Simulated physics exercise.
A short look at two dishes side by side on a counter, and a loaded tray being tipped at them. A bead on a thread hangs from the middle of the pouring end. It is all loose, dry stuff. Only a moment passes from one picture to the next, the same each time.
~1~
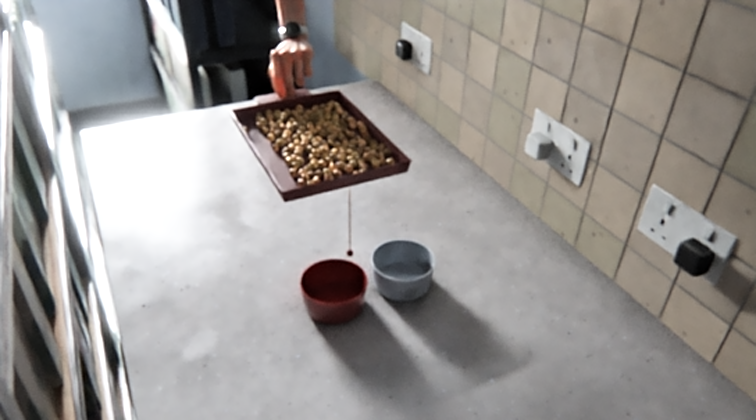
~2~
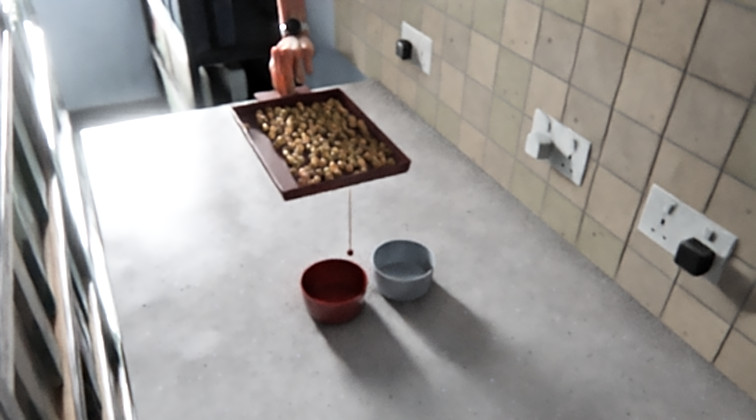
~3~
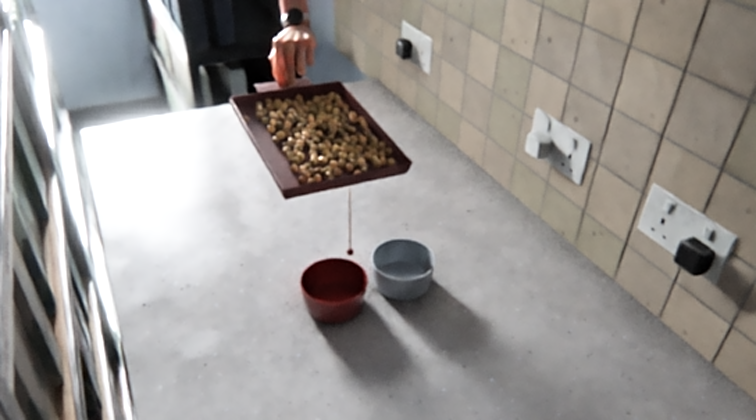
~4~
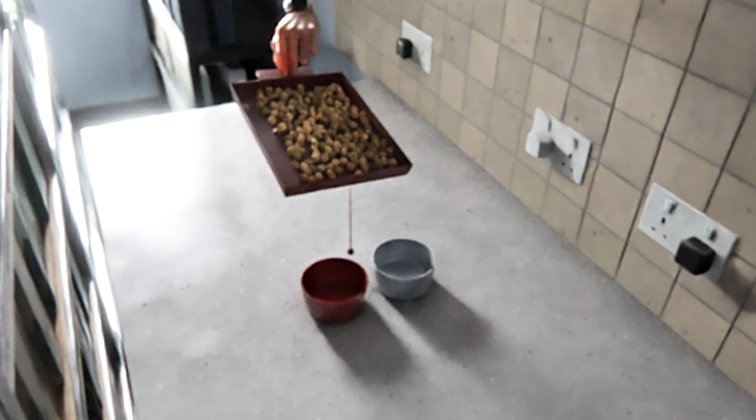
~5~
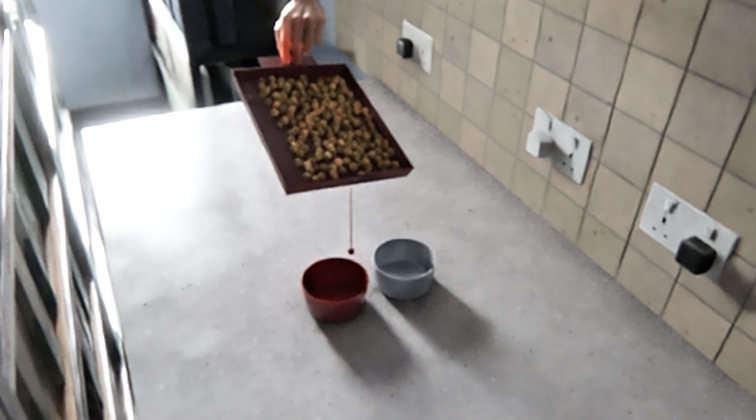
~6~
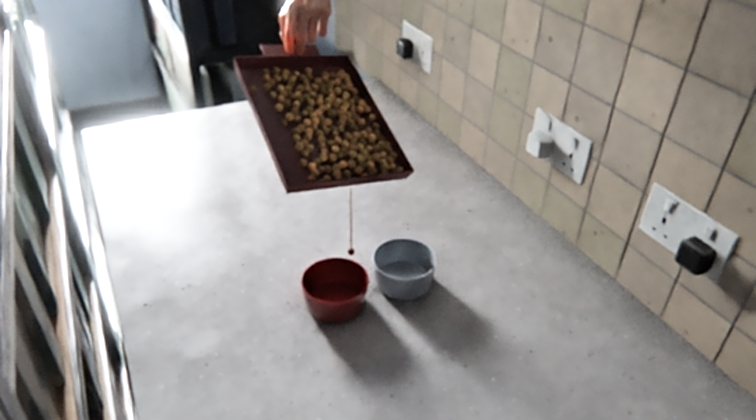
On a pale grey counter beside a tiled wall with white sockets, the view looks down at an angle from a still camera. A hand at the far end holds a dark red tray of small brown round pieces, a bead hanging on a thread from its near edge, above a red bowl at left and a grey-blue one at right. The hand steadily raises the tray's far end, steepening its slope, while the pieces shift slightly within it and the bowls stay put.
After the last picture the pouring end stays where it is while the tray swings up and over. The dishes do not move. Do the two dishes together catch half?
The two hold the larger part of the load.
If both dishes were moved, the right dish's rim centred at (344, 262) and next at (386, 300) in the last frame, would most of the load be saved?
One: Not half. Two: The smaller part.
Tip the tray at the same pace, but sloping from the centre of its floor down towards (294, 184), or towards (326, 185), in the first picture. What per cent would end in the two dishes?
Near 20 % and 50 %.
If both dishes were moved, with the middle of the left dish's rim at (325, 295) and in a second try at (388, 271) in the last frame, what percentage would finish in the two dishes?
In turn 50 and 60 in a hundred.
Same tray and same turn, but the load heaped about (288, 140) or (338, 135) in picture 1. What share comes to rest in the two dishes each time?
Roughly 70 per cent, and 70 per cent.
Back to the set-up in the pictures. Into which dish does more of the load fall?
That is the right one.
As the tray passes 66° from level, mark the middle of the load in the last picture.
Roughly at (378, 155).
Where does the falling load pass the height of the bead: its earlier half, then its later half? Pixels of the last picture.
First near (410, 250), later near (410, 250).
Just after the last frame, tray tipped steeply; the larger part on the tray; just a few in the right dish; about a tenth in the air.
A moment on, tray tipped past a quarter turn; about a tenth on the tray; roughly half in the right dish; roughly a quarter outside both; about a tenth in the air.
Further on, tray tipped past a quarter turn; roughly two thirds in the right dish; roughly a third outside both.
When it is over, tray tipped past a quarter turn; not one in the left dish; roughly two thirds in the right dish; roughly a third outside both.
